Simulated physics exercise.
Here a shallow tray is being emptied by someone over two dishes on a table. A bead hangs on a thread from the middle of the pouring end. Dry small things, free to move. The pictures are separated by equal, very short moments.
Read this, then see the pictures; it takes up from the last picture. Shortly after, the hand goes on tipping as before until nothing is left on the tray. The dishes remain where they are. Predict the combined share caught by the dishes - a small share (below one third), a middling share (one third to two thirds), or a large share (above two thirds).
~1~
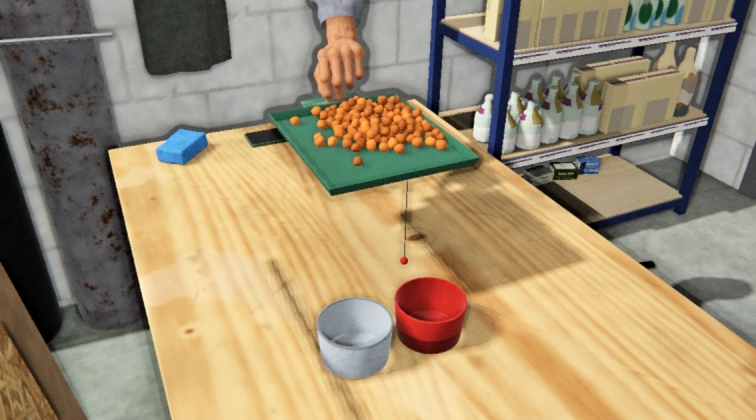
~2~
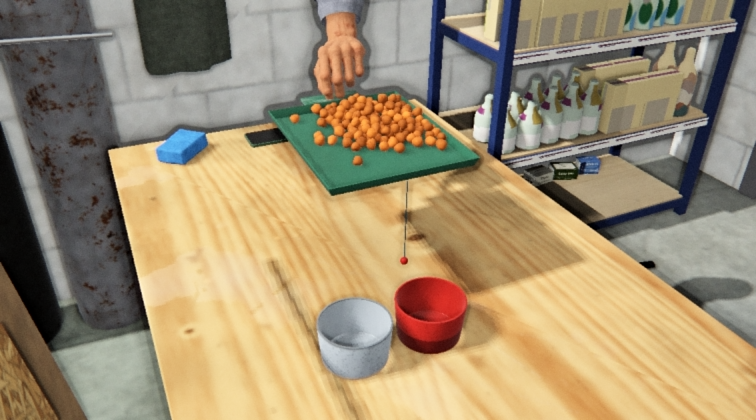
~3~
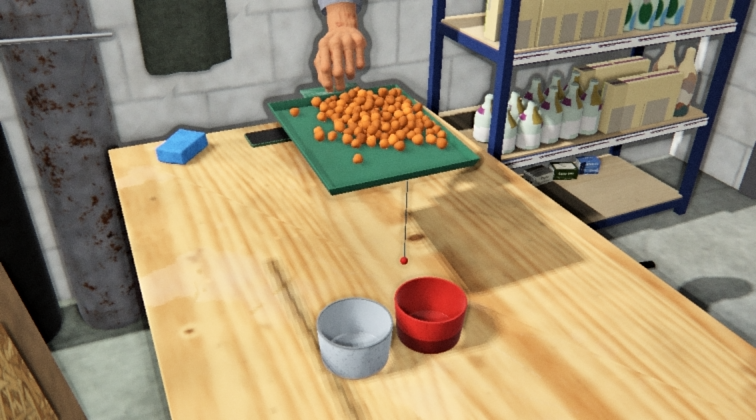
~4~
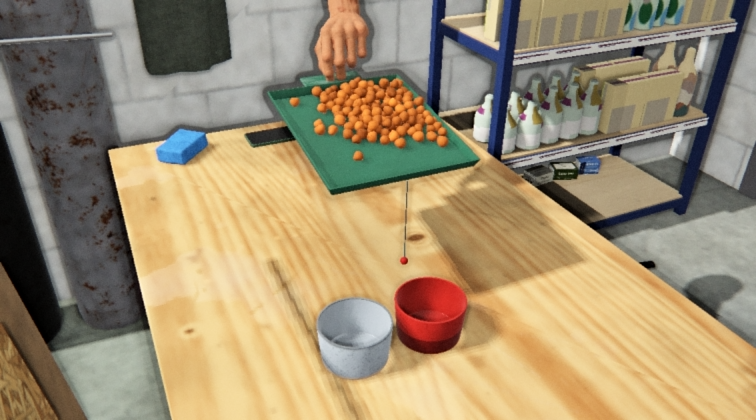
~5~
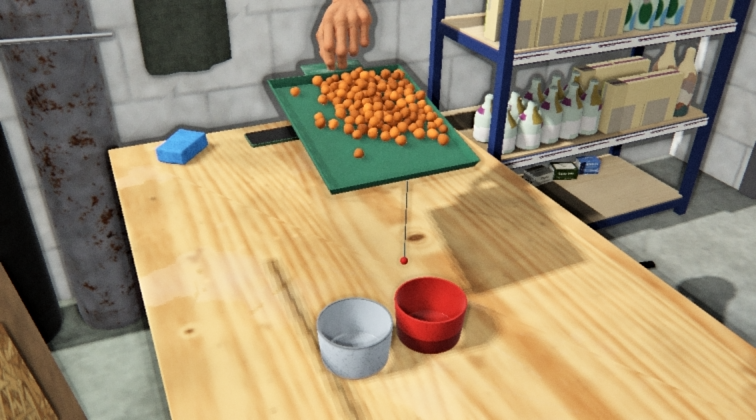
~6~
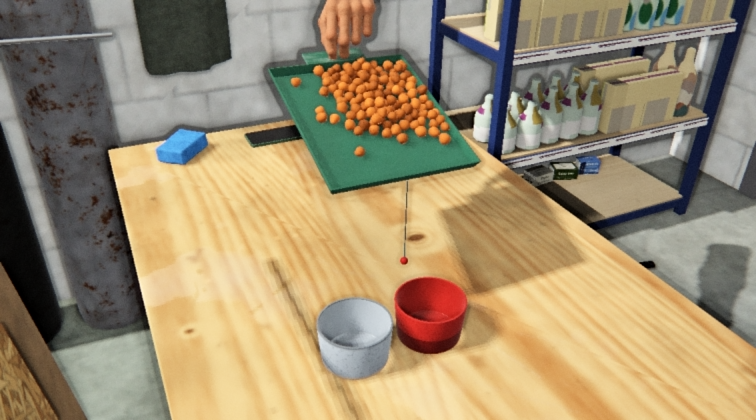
A middling share, one third to two thirds.
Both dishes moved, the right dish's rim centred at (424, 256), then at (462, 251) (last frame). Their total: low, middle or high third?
To begin with: Under a third; after that: Under a third.
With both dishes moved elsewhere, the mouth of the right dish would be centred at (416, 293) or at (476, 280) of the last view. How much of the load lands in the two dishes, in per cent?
Roughly 50% first, roughly 70% second.
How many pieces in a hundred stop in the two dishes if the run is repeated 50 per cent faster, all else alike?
It would be around 50 percent.
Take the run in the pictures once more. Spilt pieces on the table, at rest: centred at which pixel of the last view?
Centre: Roughly (496, 334).
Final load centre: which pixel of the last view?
About pixel (438, 331).
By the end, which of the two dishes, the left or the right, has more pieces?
It's the rightmost one that wins.
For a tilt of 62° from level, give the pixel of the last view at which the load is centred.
I'd put the middle close to (420, 157).
Shortly afterwards, tray tipped steeply; the bulk on the tray; only a few in the left dish; a little in the right dish; a little outside both; a little in the air.
Next, tray tipped past a quarter turn; a little on the tray; a little in the left dish; near a quarter in the right dish; near a third outside both; near a quarter in the air.
Some moments later, tray tipped past a quarter turn; a little in the left dish; near a third in the right dish; near half outside both.
In the end, tray tipped past a quarter turn; a little in the left dish; near a third in the right dish; near half outside both.
